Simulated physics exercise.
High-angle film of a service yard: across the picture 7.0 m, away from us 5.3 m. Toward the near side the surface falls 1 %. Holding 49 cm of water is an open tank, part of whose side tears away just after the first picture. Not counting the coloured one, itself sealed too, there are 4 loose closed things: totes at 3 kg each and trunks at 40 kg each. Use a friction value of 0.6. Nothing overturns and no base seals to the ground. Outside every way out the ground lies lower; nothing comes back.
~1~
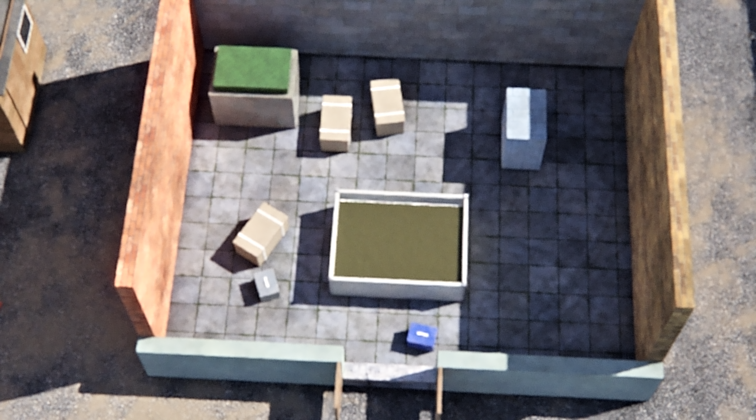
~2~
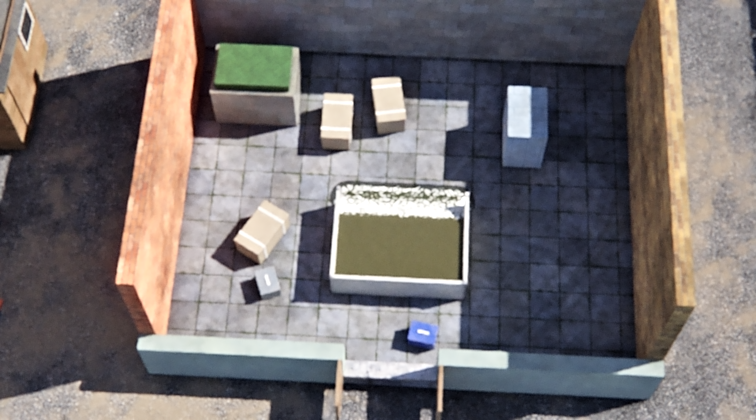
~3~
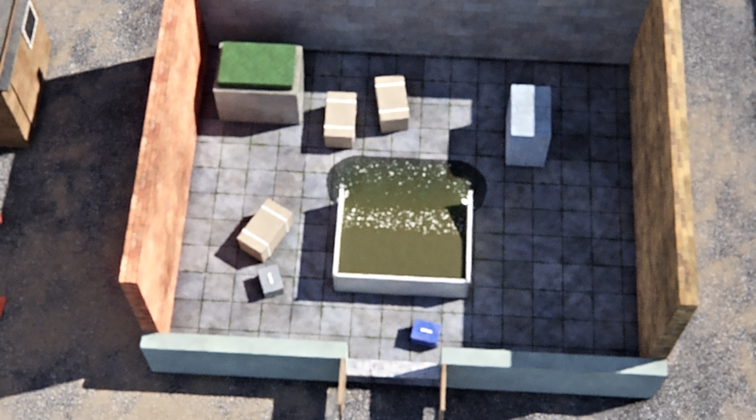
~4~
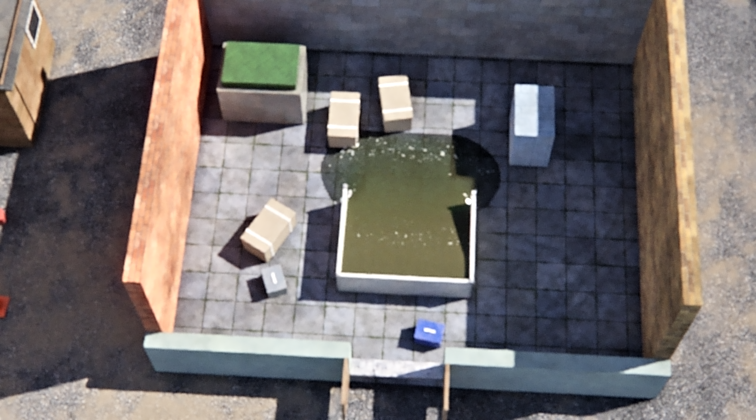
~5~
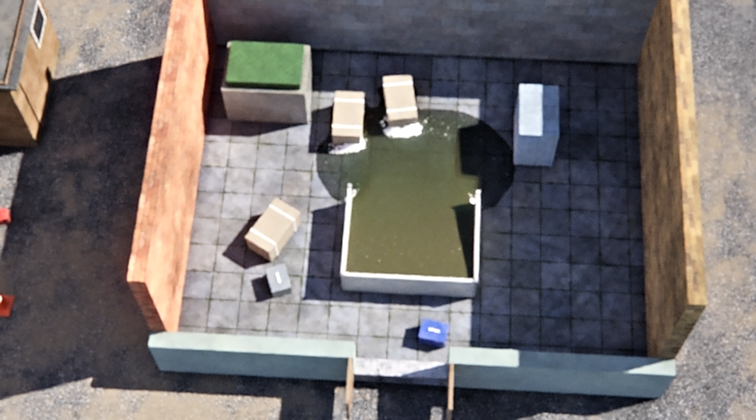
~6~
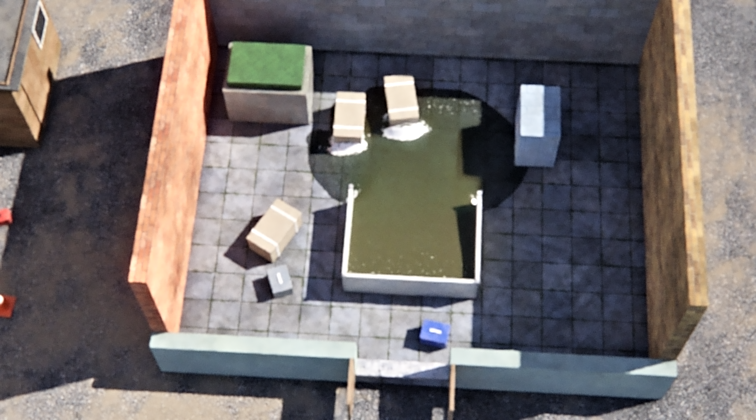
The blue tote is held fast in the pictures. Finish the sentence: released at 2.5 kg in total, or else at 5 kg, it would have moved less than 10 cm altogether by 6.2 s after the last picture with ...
... with either mass.
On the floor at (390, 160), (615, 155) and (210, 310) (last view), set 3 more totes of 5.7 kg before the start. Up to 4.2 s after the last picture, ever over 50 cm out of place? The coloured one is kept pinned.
First one went beyond, second went beyond, third stayed within.
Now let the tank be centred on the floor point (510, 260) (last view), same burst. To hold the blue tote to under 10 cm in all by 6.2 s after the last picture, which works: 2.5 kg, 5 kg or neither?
So then the lighter weight suffices.
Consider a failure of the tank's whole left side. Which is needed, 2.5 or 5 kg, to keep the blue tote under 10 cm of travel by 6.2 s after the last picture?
In that case, both fall short.
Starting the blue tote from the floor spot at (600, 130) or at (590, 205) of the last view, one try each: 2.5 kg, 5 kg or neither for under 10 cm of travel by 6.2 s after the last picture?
At the first place nothing works, and at the second nothing works.
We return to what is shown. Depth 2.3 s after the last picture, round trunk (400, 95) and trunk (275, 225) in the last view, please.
Depths: Near 15 cm, then near 0 cm.
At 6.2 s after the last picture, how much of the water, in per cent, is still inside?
Somewhere near 100 percent, give or take.
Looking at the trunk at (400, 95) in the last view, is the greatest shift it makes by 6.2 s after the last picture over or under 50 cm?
Answer: More.
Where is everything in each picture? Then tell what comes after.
In the first frame, the blue tote at (422, 334) rests on the ground; 2.7 m2 under water; 0 of 5 have shifted.
In the second frame, the blue tote at (423, 332) rests on the ground; water covers 3.6 m2; 0 of 5 have shifted.
In the third frame, the blue tote at (426, 331), on the bottom; water covers 4.6 m2; 0 of 5 have shifted.
In the fourth frame, the blue tote at (430, 331) rests on the ground; water covers 5.8 m2; 0 of 5 have shifted.
In the fifth frame, the blue tote at (434, 330) rests on the ground; water covers 6.9 m2; 0 of 5 have shifted.
In the sixth frame, the blue tote at (435, 331), on the bottom; 8.0 m2 under water; 0 of 5 have shifted.
Then, 0.6 s after the last picture the blue tote would be 0 cm from its start with 2.5 kg and 0 cm from its start with 5 kg; 0 cm of water round it then.
Then, 2.3 s after the last picture the blue tote would be 0 cm from its start with 2.5 kg and 0 cm from its start with 5 kg; 0 cm of water round it then.
Then, 4.2 s after the last picture the blue tote would be 0 cm from its start with 2.5 kg and 0 cm from its start with 5 kg; 0 cm of water round it then.
Then, 6.2 s after the last picture the blue tote would be 0 cm from its start with 2.5 kg and 0 cm from its start with 5 kg; 0 cm of water round it then.
